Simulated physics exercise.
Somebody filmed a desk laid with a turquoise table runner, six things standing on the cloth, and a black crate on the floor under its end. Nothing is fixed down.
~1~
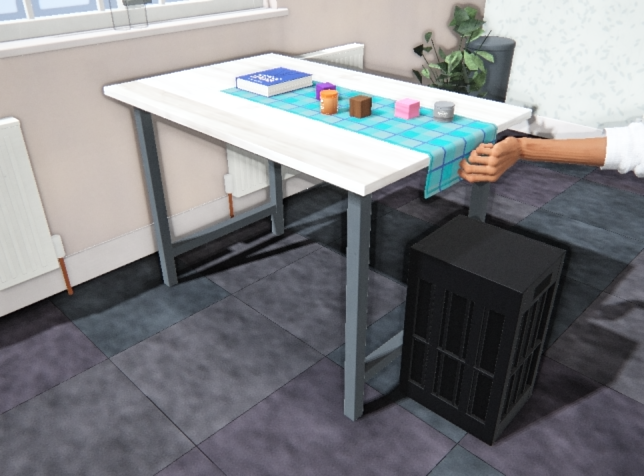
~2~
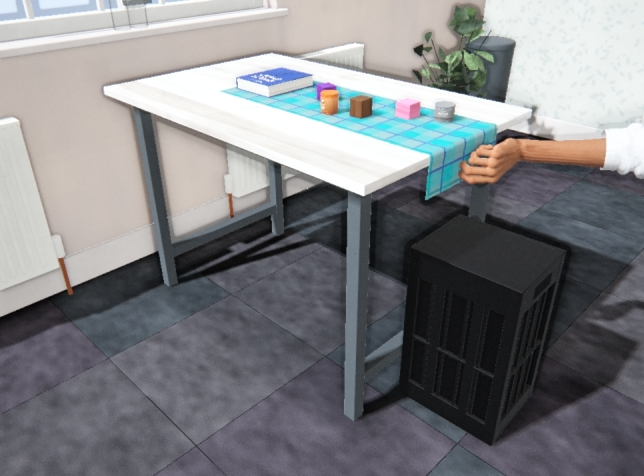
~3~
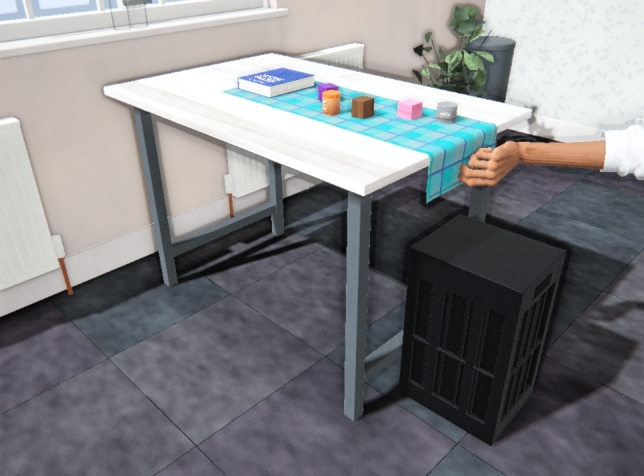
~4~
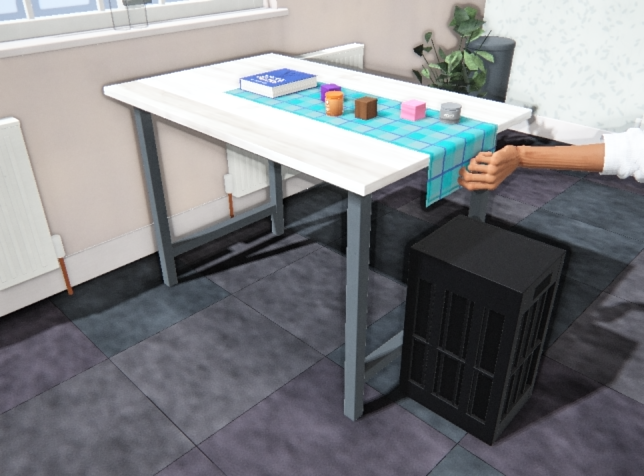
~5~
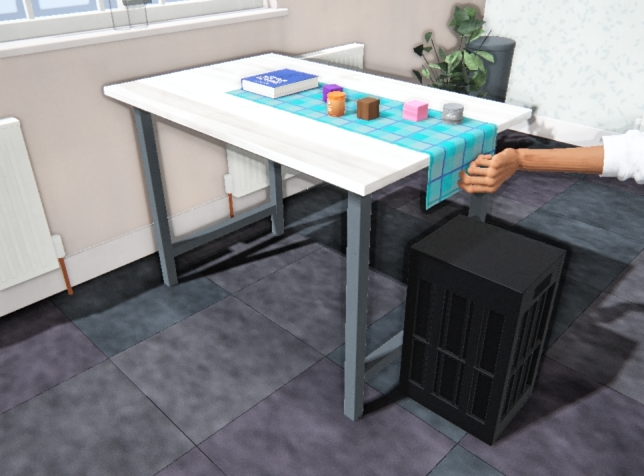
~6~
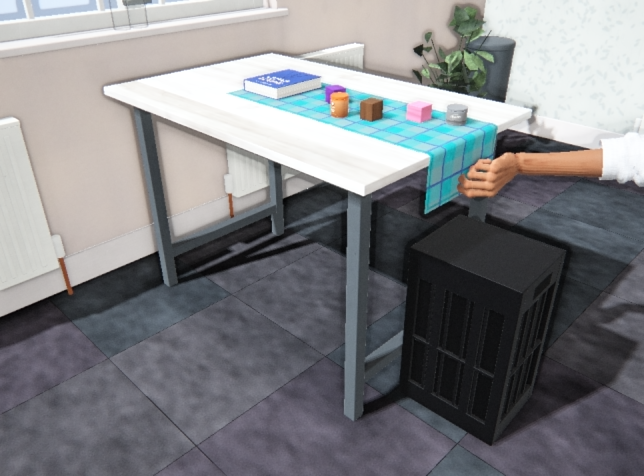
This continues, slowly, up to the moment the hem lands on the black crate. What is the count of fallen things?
It carries off one.
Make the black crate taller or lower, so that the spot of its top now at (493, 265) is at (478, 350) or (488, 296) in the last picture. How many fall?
Over the edge go 4 and 2.
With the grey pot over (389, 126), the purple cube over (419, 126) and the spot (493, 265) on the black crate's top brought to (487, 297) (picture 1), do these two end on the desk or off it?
The grey pot is carried off; the purple cube comes down.
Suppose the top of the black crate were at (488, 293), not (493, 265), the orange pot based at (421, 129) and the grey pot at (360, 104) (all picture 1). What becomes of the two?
The orange pot goes over, the grey pot keeps its place on top.
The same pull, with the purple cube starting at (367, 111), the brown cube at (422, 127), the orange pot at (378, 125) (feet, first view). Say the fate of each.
The purple cube remains up; the brown cube comes down; the orange pot stays on.
Early on, hem near (457, 224); all still up.
Midway, hem on the crate; grey pot gone.
Finally, hem on the crate; grey pot gone. The answer is one.
